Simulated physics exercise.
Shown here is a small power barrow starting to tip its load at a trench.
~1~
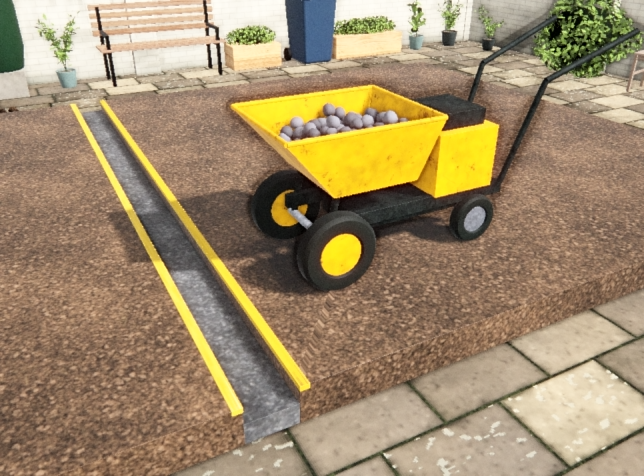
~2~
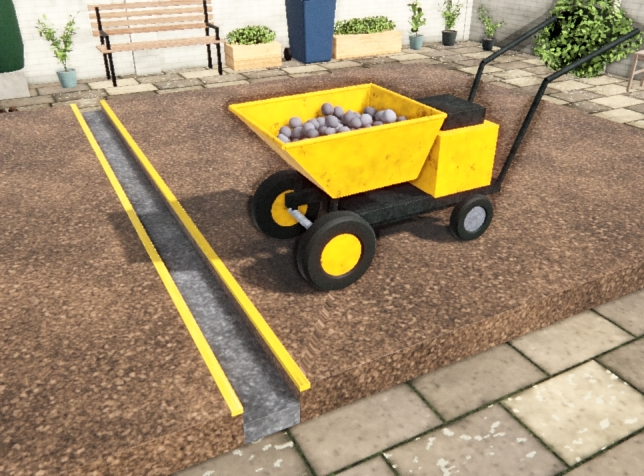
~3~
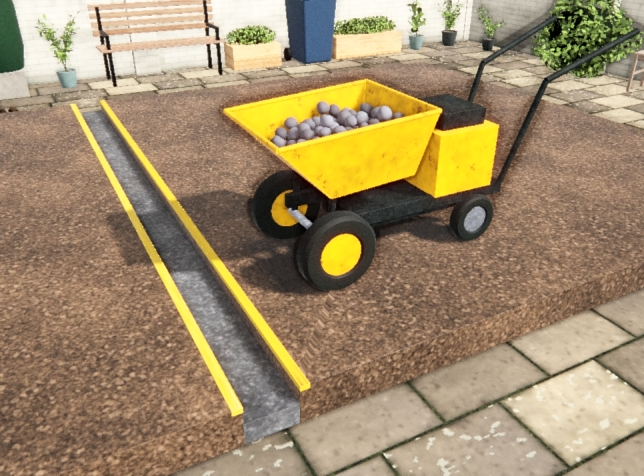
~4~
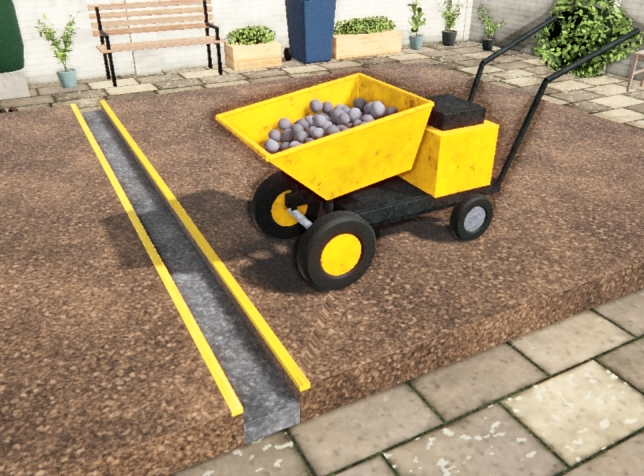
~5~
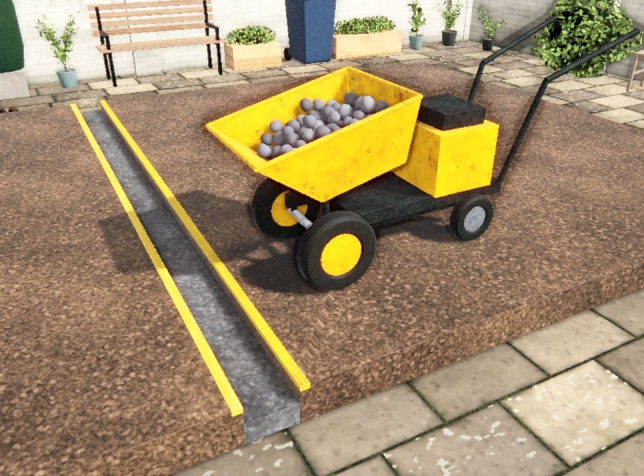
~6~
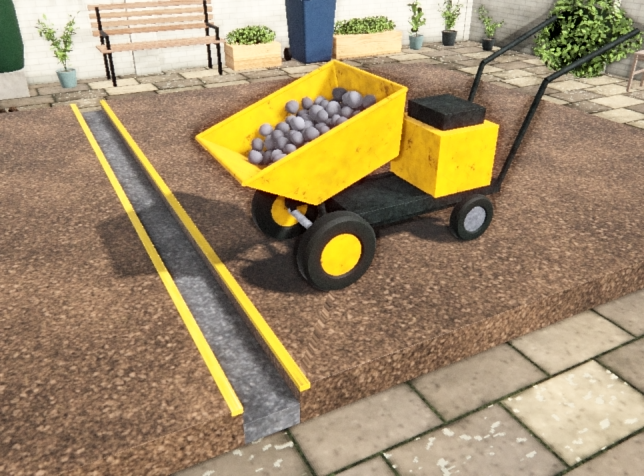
A yellow power barrow with black handles and a skip of round grey cobbles stands on brown ground in a paved yard, seen from slightly above. To its left runs a narrow, shallow trench edged in yellow, with a bench, planters and a blue bin behind. The skip tilts gradually forward to the left, its lip lowering and rear rising, while the wheels and camera stay still.
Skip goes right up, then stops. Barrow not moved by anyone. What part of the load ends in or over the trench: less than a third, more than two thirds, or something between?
By the look of it, the trench catches a lesser share, below one-third.
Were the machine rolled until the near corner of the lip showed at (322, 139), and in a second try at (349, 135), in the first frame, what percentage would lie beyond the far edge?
The first stop gives 10 per cent; the second gives 0 per cent.
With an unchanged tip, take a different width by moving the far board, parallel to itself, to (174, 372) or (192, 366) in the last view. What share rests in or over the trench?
Roughly 50 % and 30 %.
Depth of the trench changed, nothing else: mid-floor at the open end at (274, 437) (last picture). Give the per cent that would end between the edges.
20 %, roughly.
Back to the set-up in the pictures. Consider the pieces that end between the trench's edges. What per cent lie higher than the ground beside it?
25 per cent or so.
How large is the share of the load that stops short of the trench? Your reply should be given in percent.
I'd put it at around 0 percent.
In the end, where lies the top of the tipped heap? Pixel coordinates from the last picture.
Roughly at (159, 283).
Soon, skip tipped steeply; all in the skip.
A while on, skip tipped right over; about two thirds in the skip; a small part in or heaped over the trench; about a quarter beyond it.
Towards the end, skip tipped right over; about a third in the skip; a small part in or heaped over the trench; about half beyond it.
Finally, skip tipped right over; about a third in the skip; a small part in or heaped over the trench; about half beyond it.
